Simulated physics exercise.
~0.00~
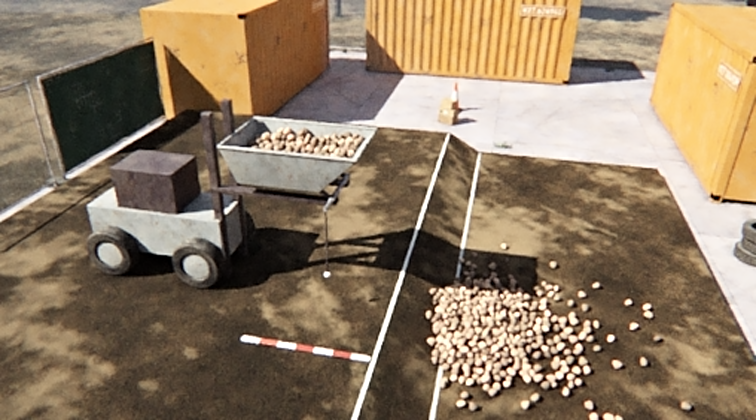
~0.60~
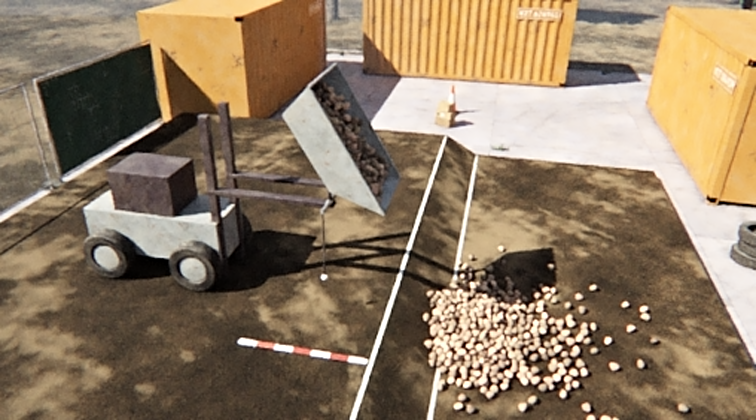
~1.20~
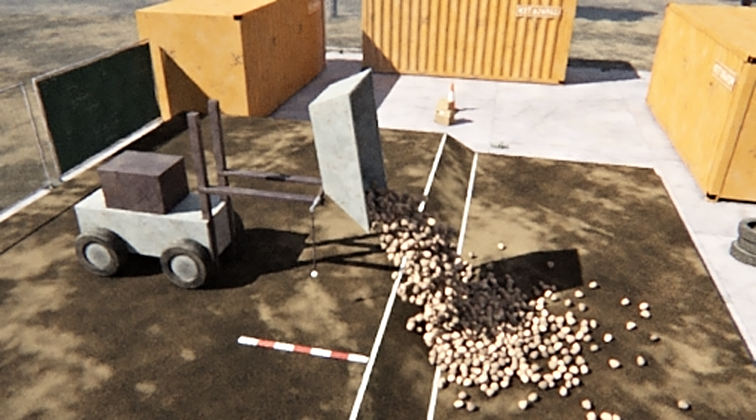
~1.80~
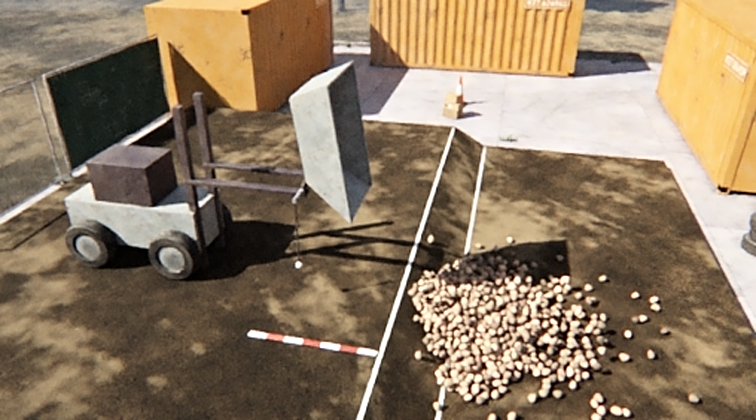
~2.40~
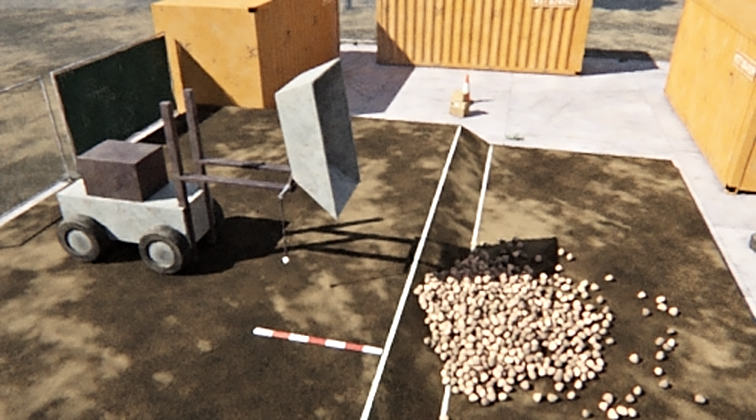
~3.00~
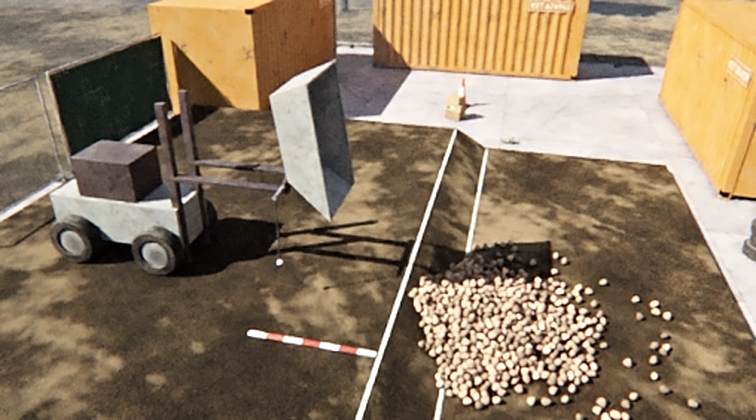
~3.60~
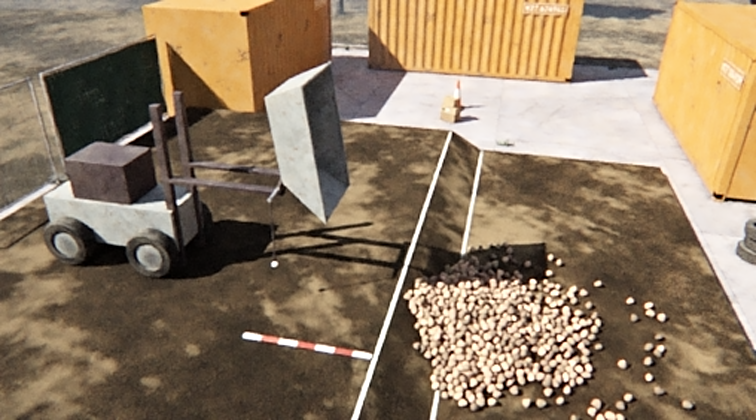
A small grey fork truck with a dark block on its back stands at the left of a brown dirt yard, seen from above by a slightly swaying camera, with orange containers behind. Its raised grey skip holds pale round stones, and more lie loose at the right, beyond a bank marked by white lines, near a red-and-white staff. The skip tips steeply to the right, and the stones pour down the bank onto the earlier heap. The truck backs leftward as the skip empties. It then stands still, skip still tipped, beside a larger, spread-out pile.
